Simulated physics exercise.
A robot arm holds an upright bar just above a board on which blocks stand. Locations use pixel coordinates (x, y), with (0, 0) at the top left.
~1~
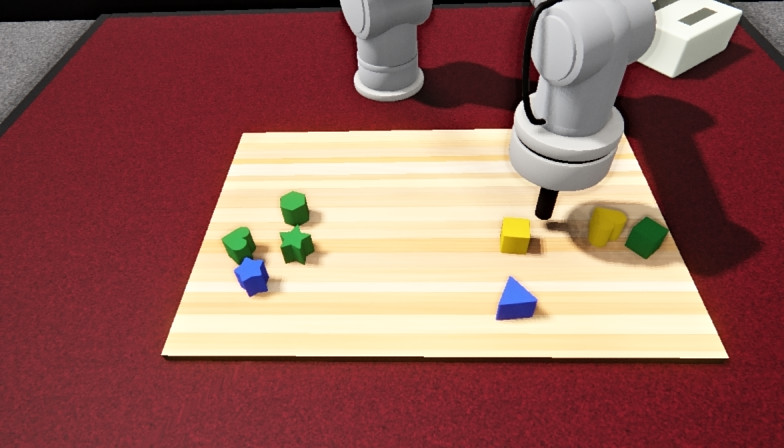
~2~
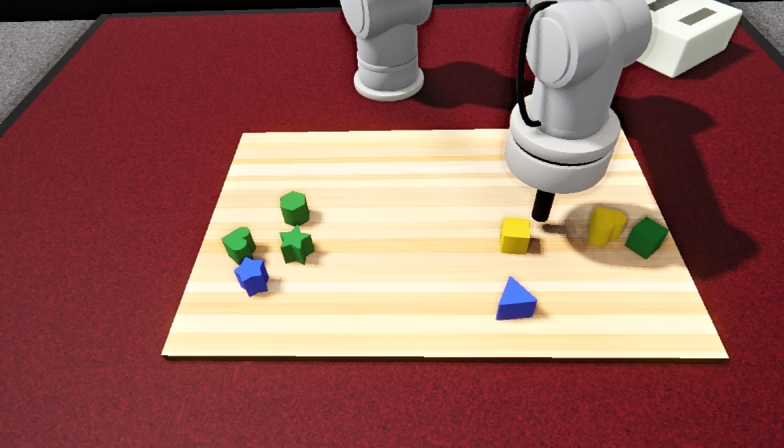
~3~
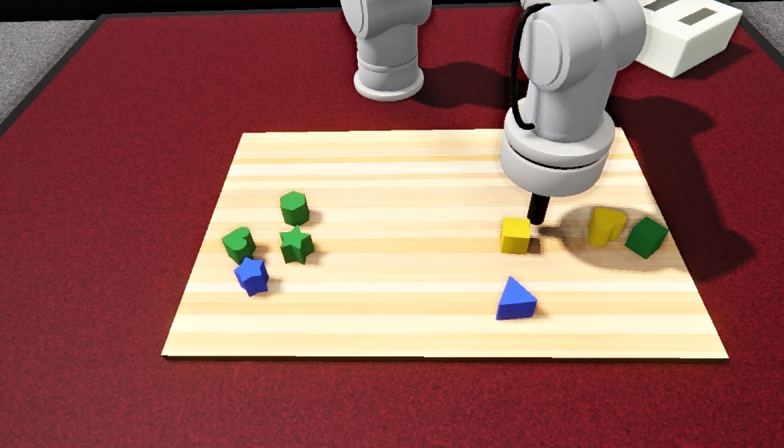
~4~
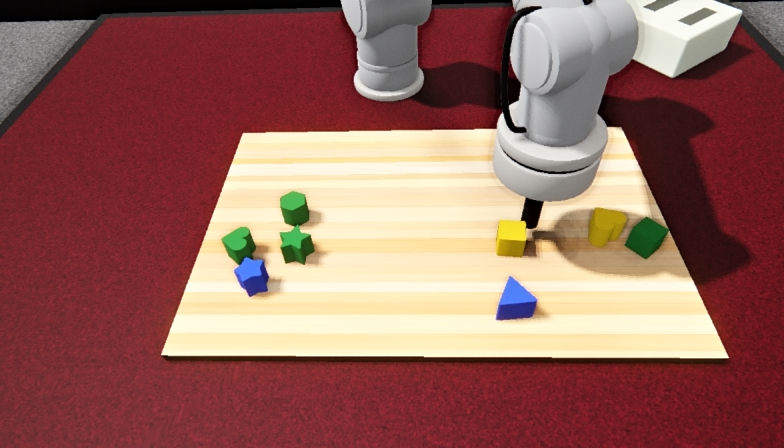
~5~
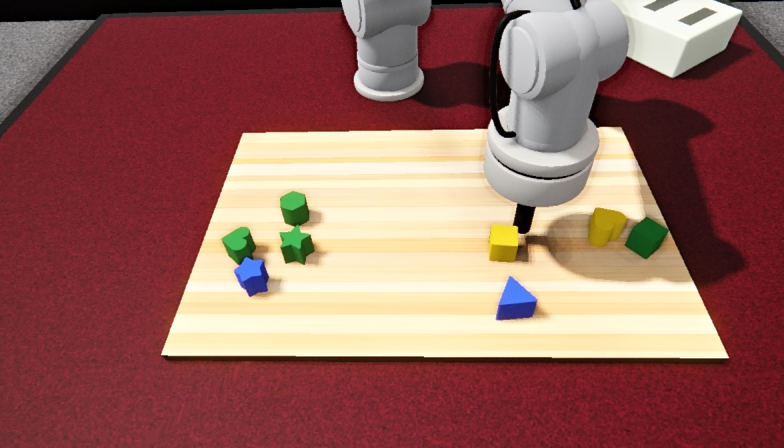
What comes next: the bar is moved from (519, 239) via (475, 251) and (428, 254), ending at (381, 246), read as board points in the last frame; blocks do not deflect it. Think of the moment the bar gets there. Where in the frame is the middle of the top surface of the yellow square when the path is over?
Expect it around (469, 254).
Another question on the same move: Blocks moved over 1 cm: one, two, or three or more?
When the path ends, I think you'll find one block out of place by more than 1 cm.
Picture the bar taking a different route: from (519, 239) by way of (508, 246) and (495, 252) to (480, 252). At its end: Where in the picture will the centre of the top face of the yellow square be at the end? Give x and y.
I think it will end close to (472, 253).
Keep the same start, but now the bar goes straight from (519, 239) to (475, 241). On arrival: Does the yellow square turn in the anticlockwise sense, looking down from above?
Yes - that is the case.
The first path, step by step. One third of the way, bar at (476, 240); yellow square at (475, 253), turned 65° anticlockwise.
Two thirds of the way, bar at (427, 243); yellow square at (469, 254), turned 95° anticlockwise.
At the end, bar at (380, 236); yellow square at (469, 254), turned 95° anticlockwise.
